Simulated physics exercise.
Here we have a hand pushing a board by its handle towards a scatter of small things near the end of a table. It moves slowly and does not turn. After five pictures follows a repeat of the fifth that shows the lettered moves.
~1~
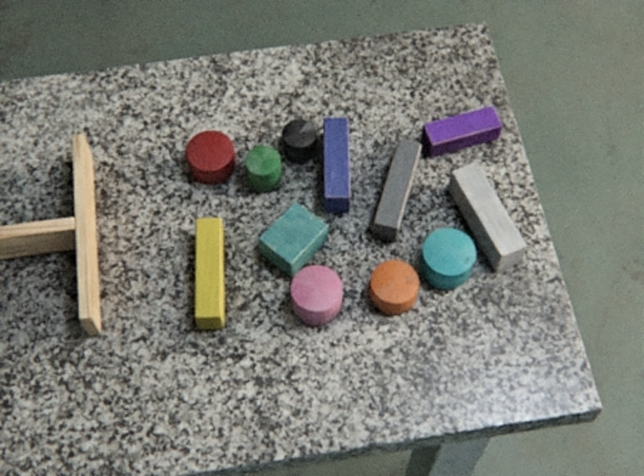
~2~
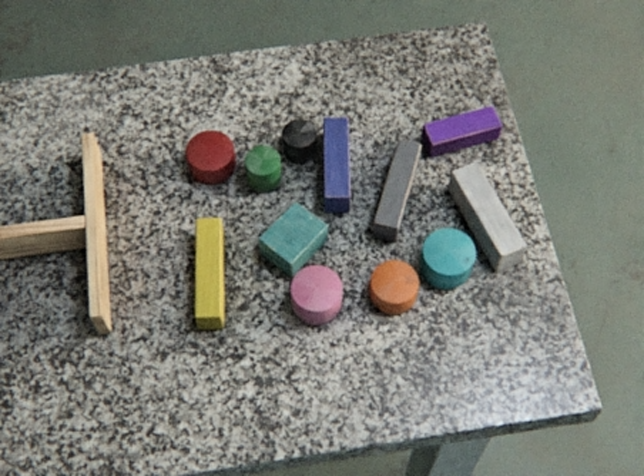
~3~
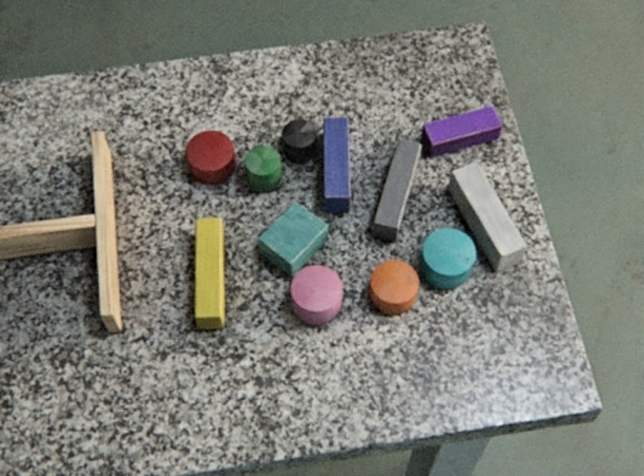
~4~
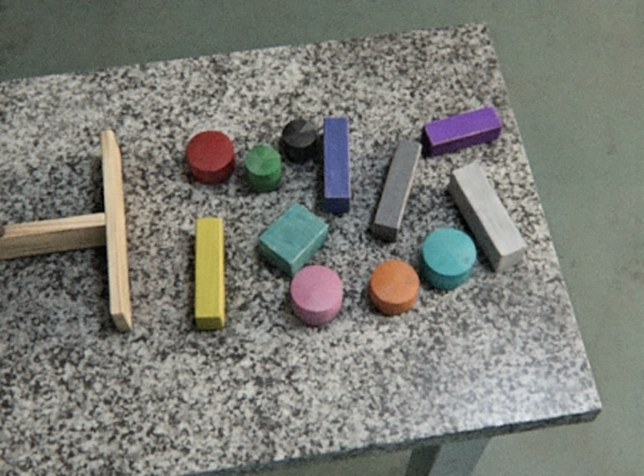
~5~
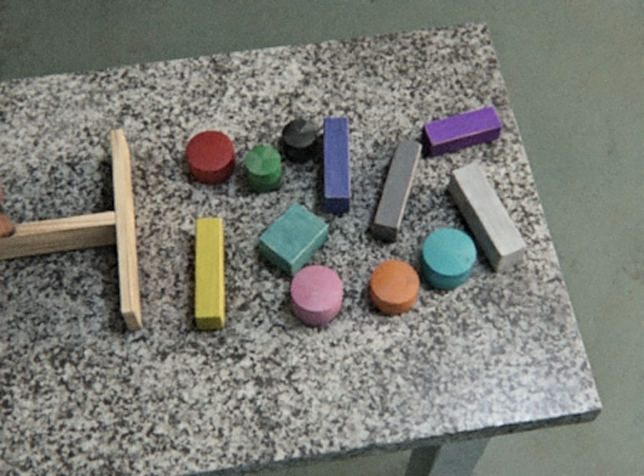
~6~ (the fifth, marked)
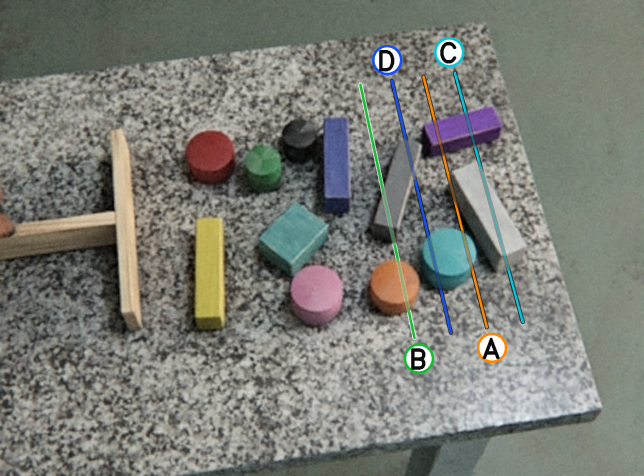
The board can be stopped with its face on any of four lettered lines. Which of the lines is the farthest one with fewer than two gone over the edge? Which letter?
No second one falls up to D.
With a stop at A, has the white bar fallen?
Yes.
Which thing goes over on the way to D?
The white bar.
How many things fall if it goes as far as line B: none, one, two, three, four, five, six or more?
The count is none.
On the marked copy, A at (453, 193); B at (386, 202); C at (486, 189); D at (419, 198).
Taking D. A third of the way, board (231, 201); red tin (255, 151); green tin (283, 174).
Two thirds of the way, board (337, 187); turquoise tin (466, 253); orange tin (461, 301).
When it is over, board (417, 176); white bar over the edge; purple stick (507, 114); one fallen.
As for the rest, A drops three; B is within the limit but short; C drops four.
